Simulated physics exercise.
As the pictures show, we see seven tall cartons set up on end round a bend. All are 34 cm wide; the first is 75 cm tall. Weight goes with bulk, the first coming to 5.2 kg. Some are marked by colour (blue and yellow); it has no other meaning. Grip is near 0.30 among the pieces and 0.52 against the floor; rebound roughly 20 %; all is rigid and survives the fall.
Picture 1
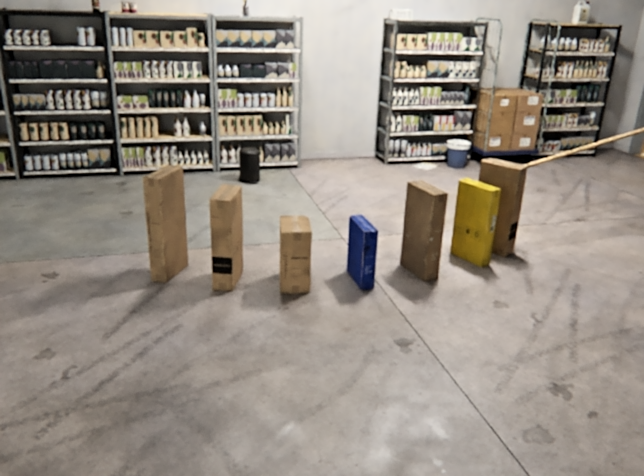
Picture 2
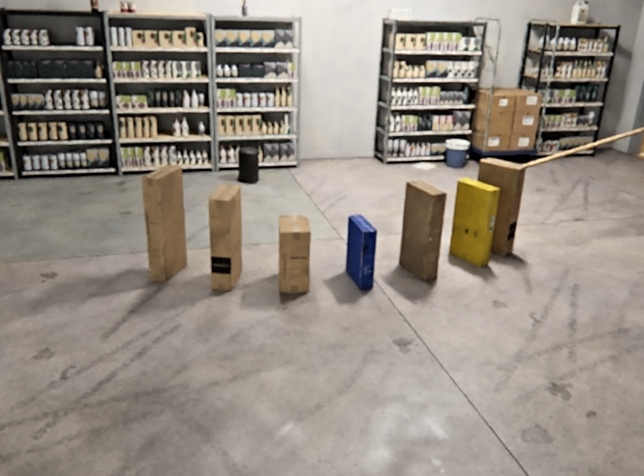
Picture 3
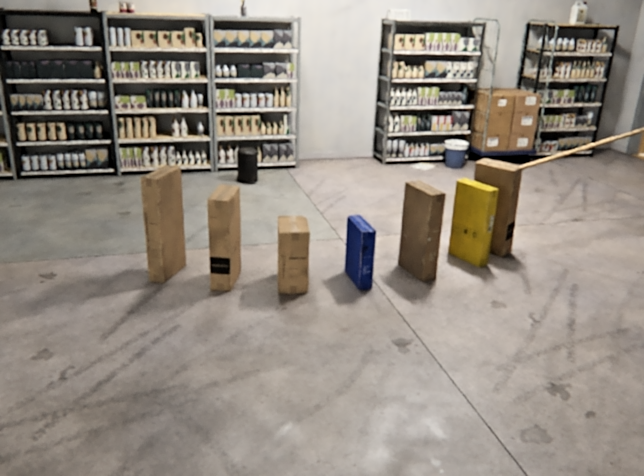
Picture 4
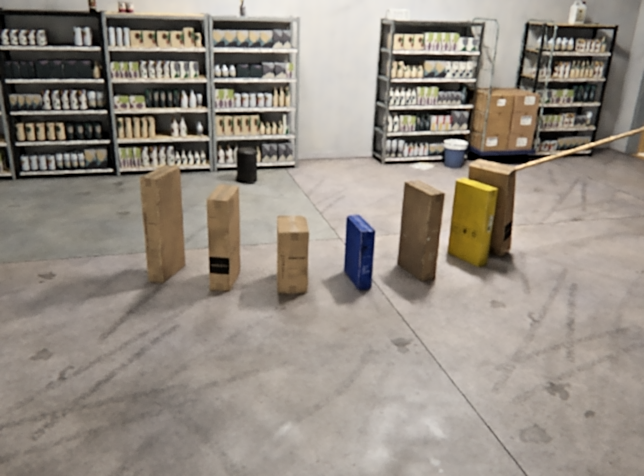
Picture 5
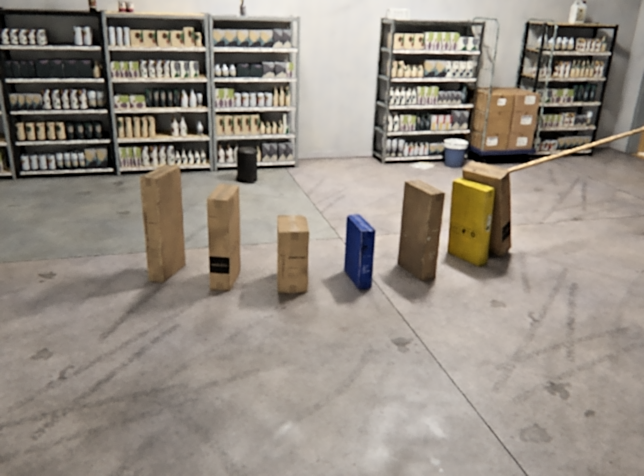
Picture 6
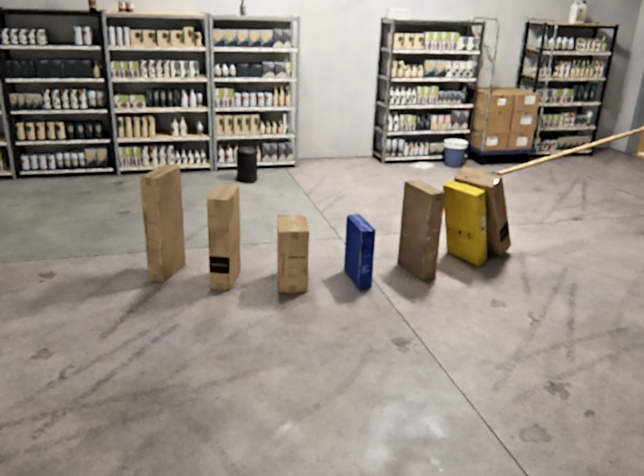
A pole pushes the rightmost brown carton, which leans left against the tilting yellow carton.
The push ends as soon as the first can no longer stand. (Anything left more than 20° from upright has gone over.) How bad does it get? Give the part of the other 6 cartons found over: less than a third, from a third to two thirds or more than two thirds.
From a third to two thirds of them.
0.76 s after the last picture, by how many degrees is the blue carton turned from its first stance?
Some 80°.
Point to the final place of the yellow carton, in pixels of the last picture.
Around (439, 261).
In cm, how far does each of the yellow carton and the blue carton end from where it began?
Yellow 40, blue 30.
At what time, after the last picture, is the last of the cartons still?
Around 1.5 s.
Then, 0.20 s on from the sixth picture, 1 of the 6 other cartons over; yellow carton tipped 38°.
Then, 0.44 s on from the sixth picture, 2 of the 6 other cartons over; yellow carton tipped 71°.
Then, 0.76 s on from the sixth picture, 3 of the 6 other cartons over; blue carton lying flat; yellow carton lying flat.
Finally, 3 of the 6 other cartons over; yellow carton lying flat; blue carton lying flat. That is 50 per cent. Three left standing. Seen by the last camera, middles, yellow carton near (439, 261), blue carton near (328, 275).
